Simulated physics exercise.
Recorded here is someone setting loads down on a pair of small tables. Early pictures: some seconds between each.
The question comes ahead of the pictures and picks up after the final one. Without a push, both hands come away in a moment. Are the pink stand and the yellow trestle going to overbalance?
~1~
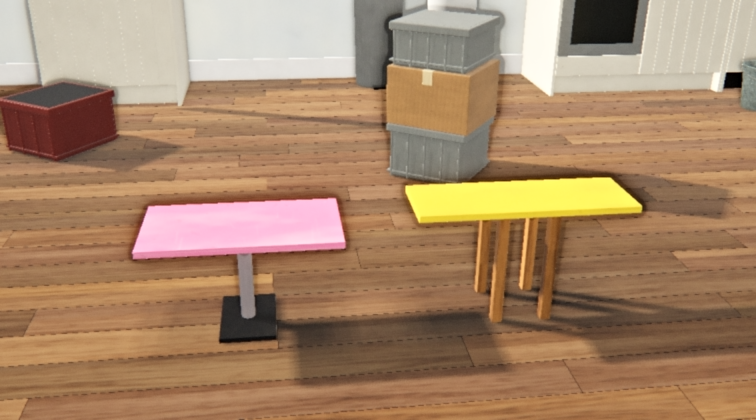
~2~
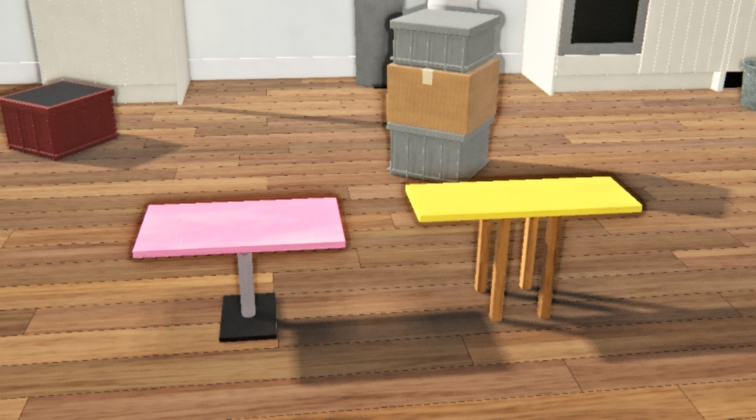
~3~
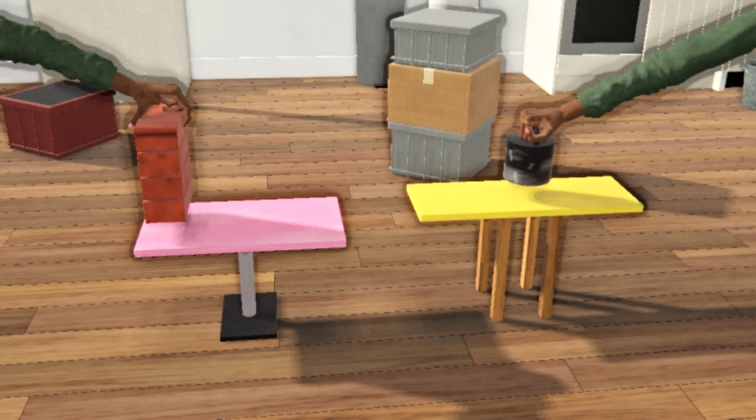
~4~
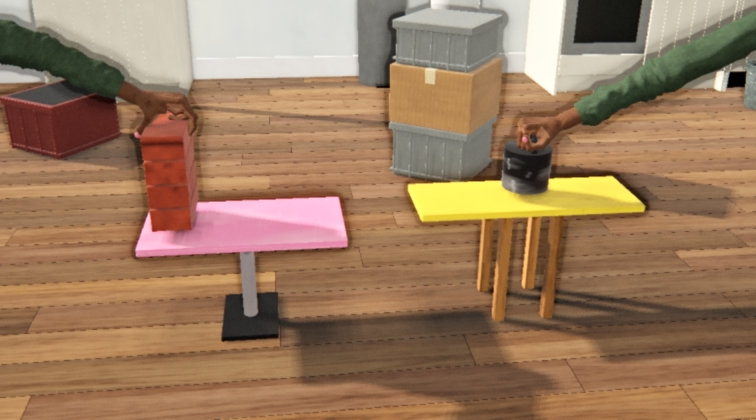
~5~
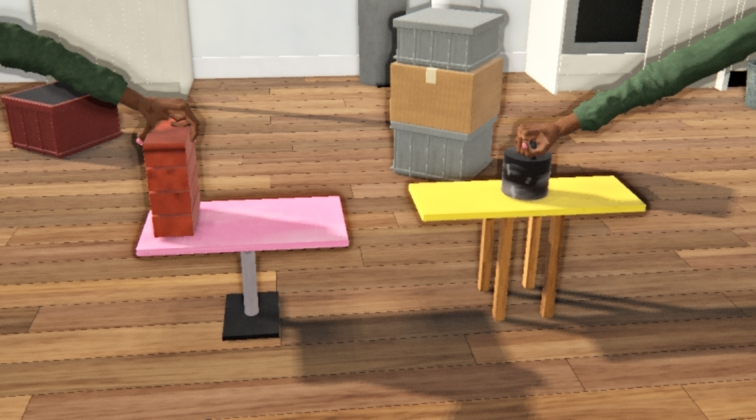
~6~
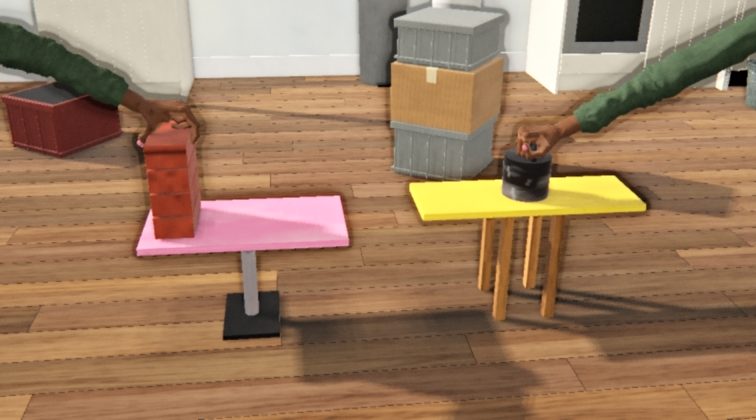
The pink stand ends up fallen, the yellow trestle ends up upright.
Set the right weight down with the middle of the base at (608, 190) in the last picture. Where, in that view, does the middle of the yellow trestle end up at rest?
It ends up near (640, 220).
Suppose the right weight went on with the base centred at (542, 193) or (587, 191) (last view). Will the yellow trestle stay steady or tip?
In that order, it keeps steady; tips up.
Then, 0.52 s later than the last frame, pink stand tilted by 34° near (183, 229); yellow trestle at rest near (525, 197).
Then, 0.72 s later than the last frame, pink stand tilted by 70° near (155, 240); yellow trestle at rest near (525, 197).
When it is over, the pink stand overbalances, near (189, 249); the yellow trestle holds firm, near (525, 197).
